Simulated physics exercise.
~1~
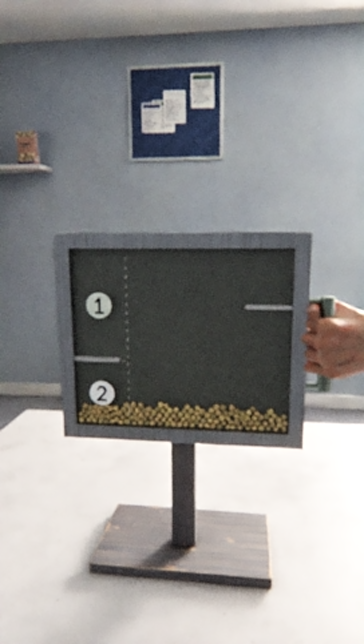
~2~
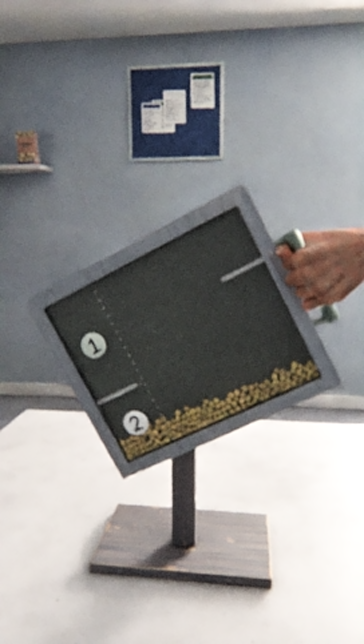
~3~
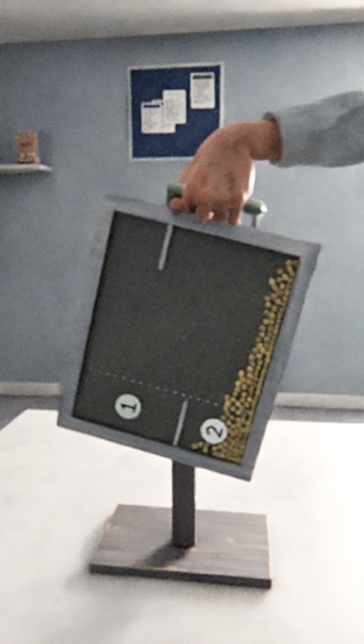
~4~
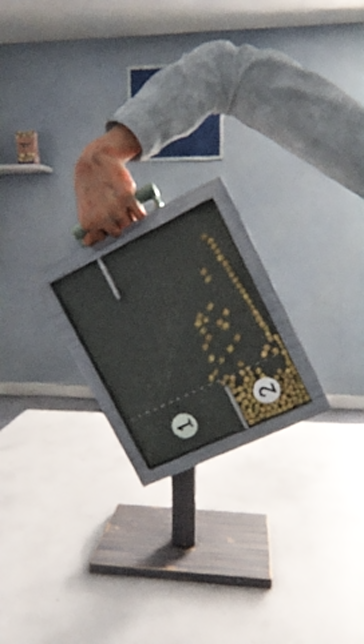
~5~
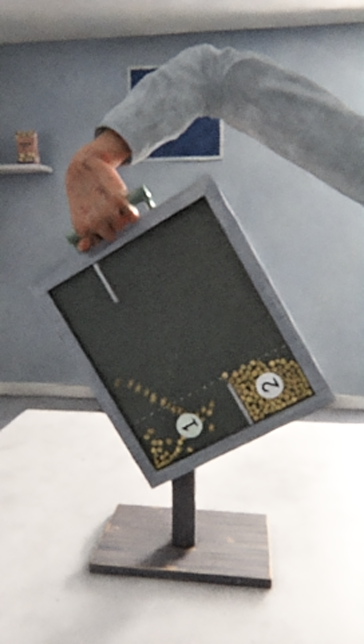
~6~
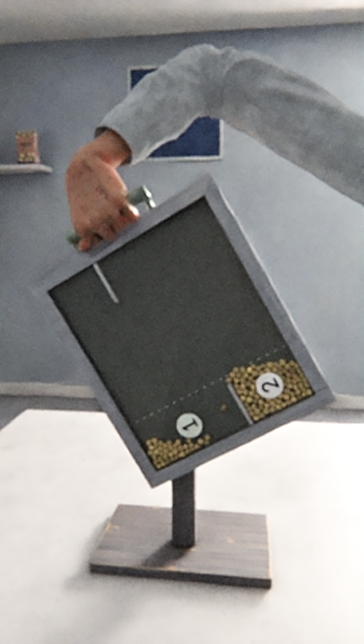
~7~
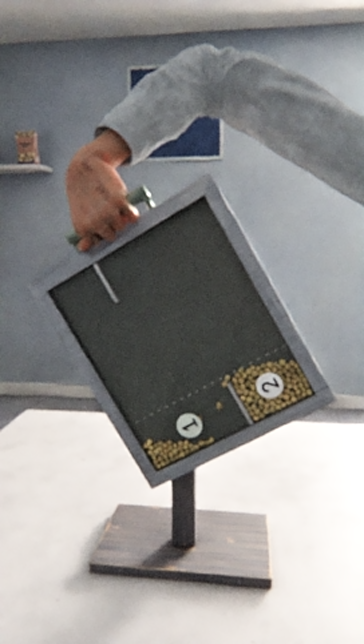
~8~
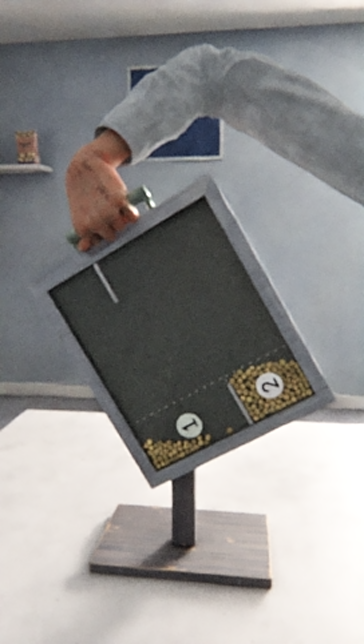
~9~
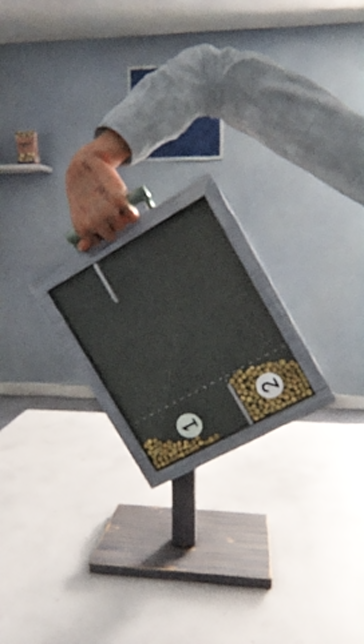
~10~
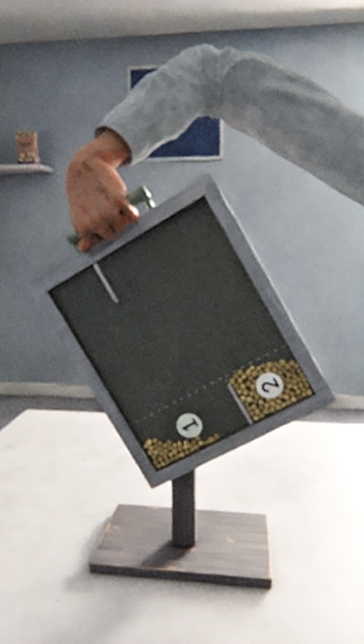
A layer of small pale beads slid to the right side of a flat framed case as a hand turned it anticlockwise, then tumbled down into two pockets, settling with most in the one marked two and a smaller heap in the other.
